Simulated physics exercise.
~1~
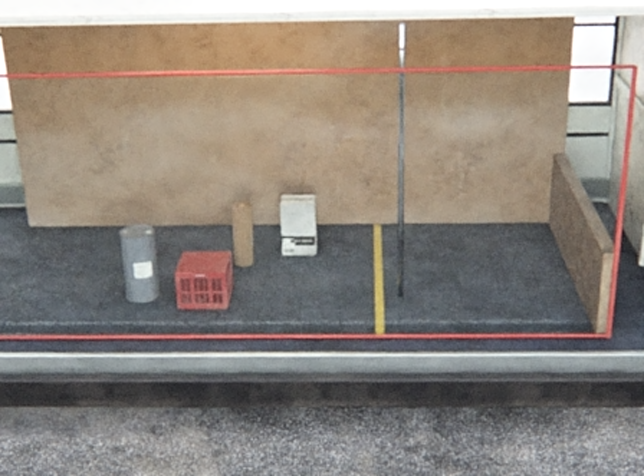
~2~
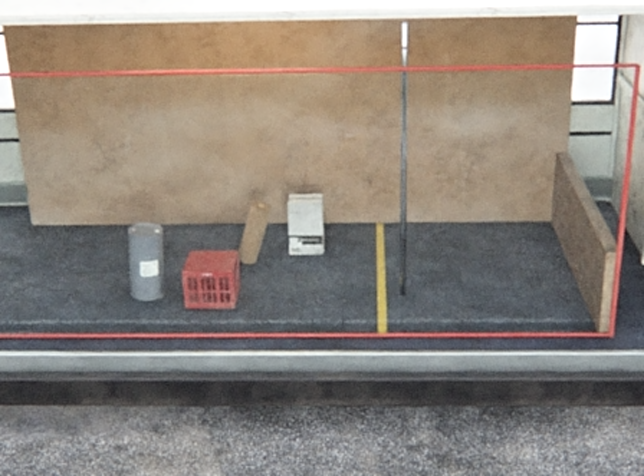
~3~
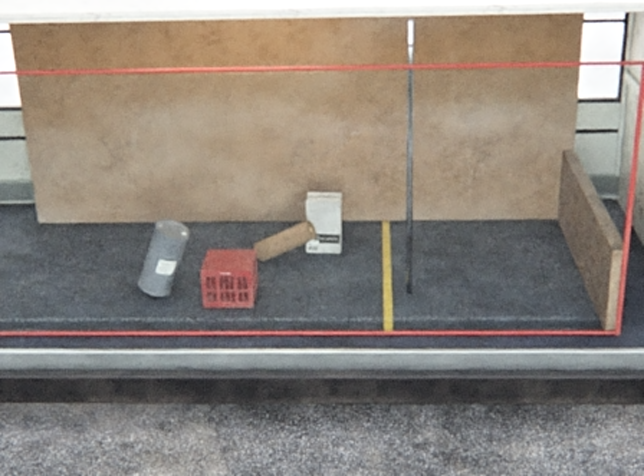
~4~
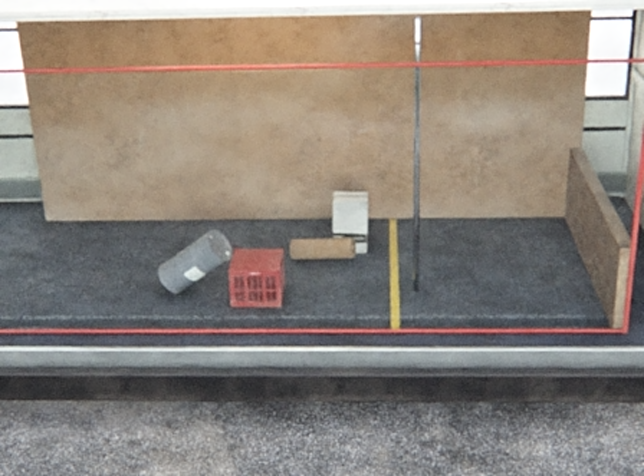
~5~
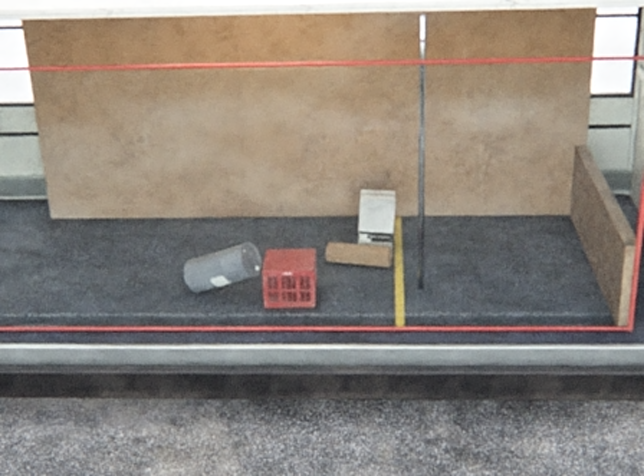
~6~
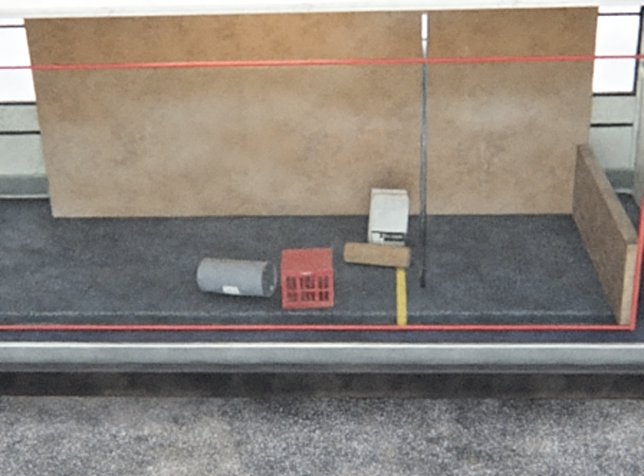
We see a brown roll tip over to the right, followed by a grey drum, while a red crate and an upright white pack slide right across the dark floor; all four end up mainly left of the yellow line, the roll's end overlapping it.
